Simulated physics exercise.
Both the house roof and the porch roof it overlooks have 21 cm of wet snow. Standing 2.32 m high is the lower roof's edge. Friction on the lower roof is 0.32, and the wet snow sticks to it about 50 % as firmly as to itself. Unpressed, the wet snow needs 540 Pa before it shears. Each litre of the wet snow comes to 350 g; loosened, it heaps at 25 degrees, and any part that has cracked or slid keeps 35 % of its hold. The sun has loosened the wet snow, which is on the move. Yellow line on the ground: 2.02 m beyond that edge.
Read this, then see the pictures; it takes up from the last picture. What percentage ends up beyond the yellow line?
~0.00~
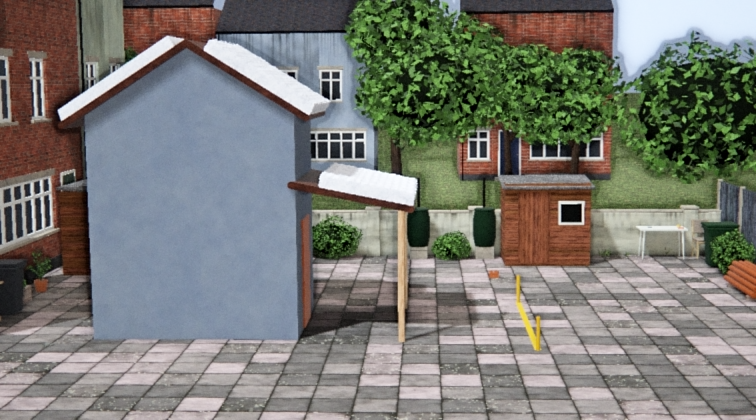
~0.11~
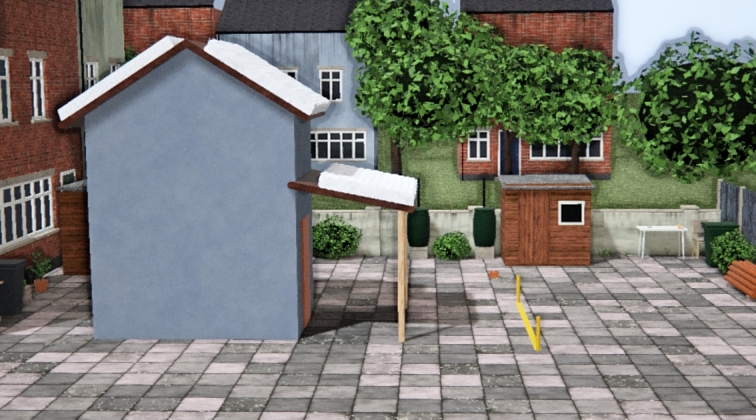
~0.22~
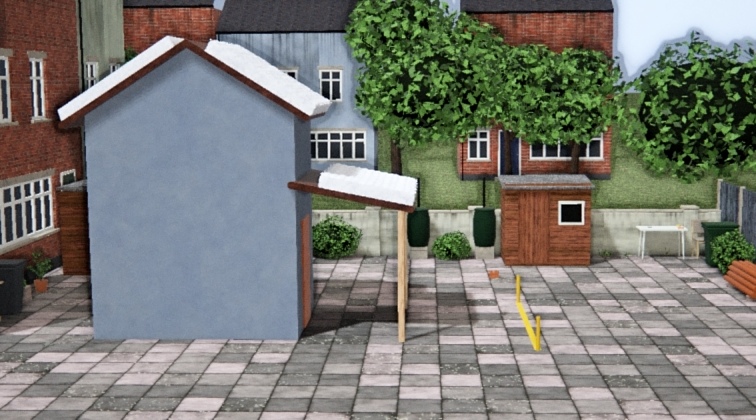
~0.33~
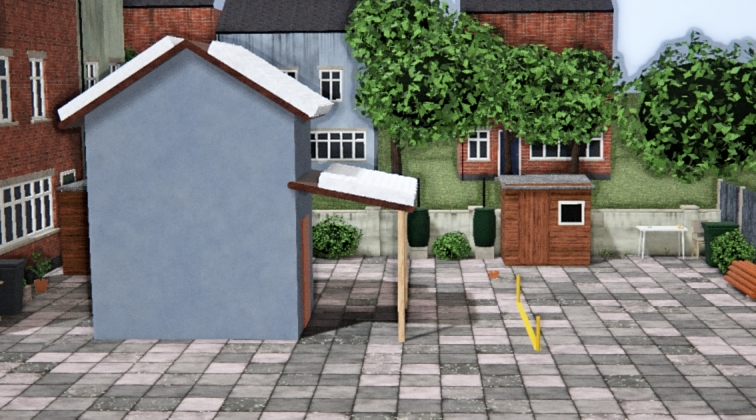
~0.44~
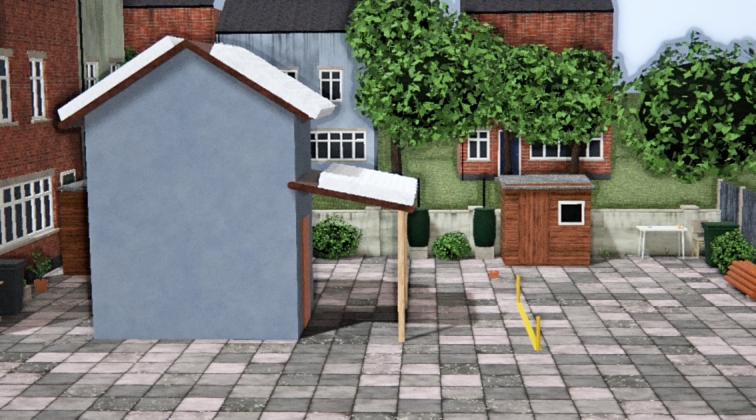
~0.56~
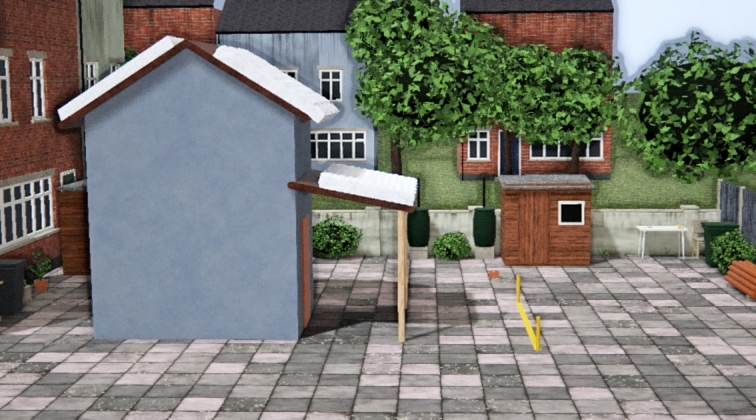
About 0 %.
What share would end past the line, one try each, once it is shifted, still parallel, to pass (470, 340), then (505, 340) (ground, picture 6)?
9 %, then 1 %.
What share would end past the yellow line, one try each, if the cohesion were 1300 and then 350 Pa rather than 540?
First 0 %, second 4 %.
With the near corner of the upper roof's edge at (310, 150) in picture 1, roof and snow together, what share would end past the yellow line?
0 %, roughly.
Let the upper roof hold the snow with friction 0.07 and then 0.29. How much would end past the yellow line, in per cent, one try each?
Respectively 20 percent and 6 percent.
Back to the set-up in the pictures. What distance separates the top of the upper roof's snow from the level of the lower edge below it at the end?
0.7 m or so.
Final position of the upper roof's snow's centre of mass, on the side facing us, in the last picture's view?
It comes out near (401, 232), give or take.
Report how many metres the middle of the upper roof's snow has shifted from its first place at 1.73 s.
It has shifted some 2.0 m.
By 1.09 s, none is below the lower edge and 0 % is past the line.
By 1.73 s, none is below the lower edge and 0 % is past the line.
By 2.36 s, none is below the lower edge and 0 % is past the line.
By 3.00 s, 29 % is below the lower edge and 0 % is past the line.
By 5.10 s, at the end, 31 % is below the lower edge and 0 % is past the line.
